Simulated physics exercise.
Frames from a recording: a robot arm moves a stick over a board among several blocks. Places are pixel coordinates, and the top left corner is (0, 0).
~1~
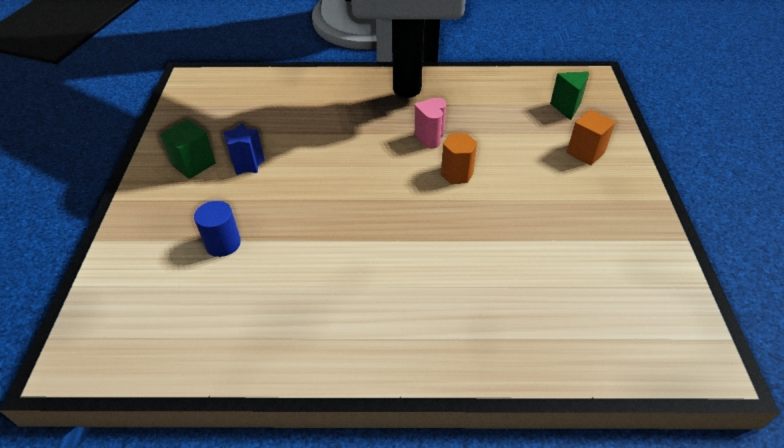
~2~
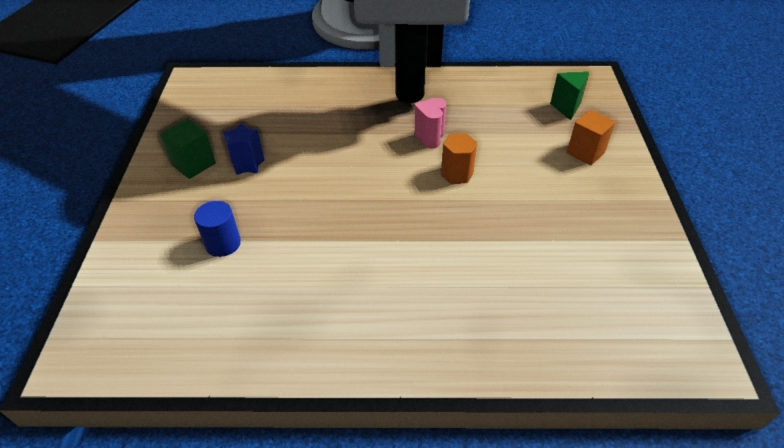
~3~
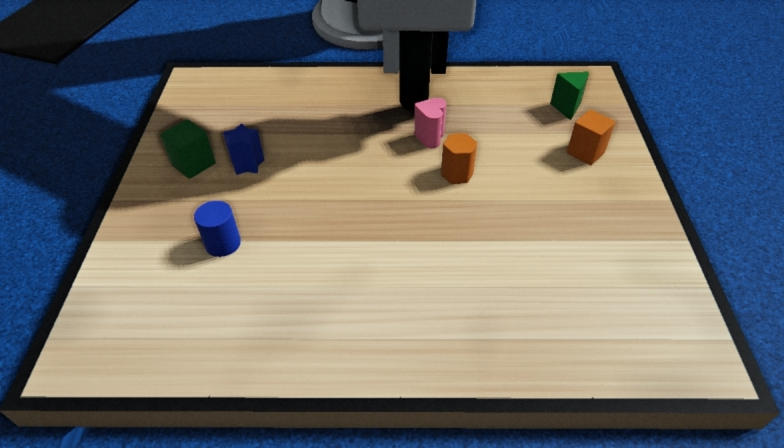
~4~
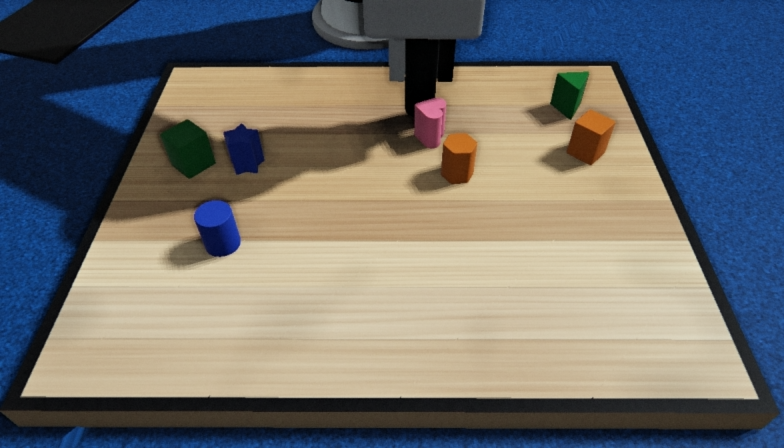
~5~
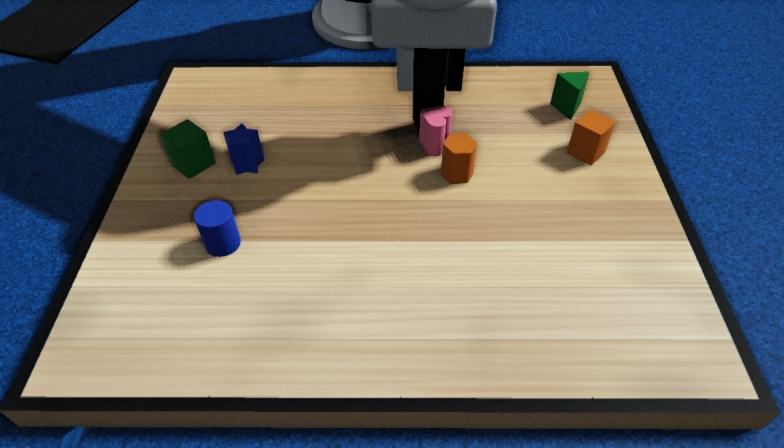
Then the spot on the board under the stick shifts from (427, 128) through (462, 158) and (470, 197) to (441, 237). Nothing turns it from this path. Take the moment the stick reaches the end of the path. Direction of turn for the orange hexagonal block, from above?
Short answer: Counterclockwise.
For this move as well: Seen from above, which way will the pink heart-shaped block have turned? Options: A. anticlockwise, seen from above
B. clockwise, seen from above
B
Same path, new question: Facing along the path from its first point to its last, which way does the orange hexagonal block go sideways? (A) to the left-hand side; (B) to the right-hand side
The answer is B.
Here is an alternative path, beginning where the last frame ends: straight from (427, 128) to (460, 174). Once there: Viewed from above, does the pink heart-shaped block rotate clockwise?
That would be a yes.
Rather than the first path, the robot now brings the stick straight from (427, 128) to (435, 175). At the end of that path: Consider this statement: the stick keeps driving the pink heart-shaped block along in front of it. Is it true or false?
The statement is true.
What follows on the original path. One third of the way, stick (463, 150); pink heart-shaped block (447, 143), turned 50° clockwise; orange hexagonal block (467, 160), turned 30° anticlockwise.
Two thirds of the way, stick (471, 189); pink heart-shaped block (444, 147), turned 75° clockwise; orange hexagonal block (461, 188), turned 25° anticlockwise.
At the end, stick (442, 229); pink heart-shaped block (444, 147), turned 75° clockwise; orange hexagonal block (435, 233), turned 45° anticlockwise.
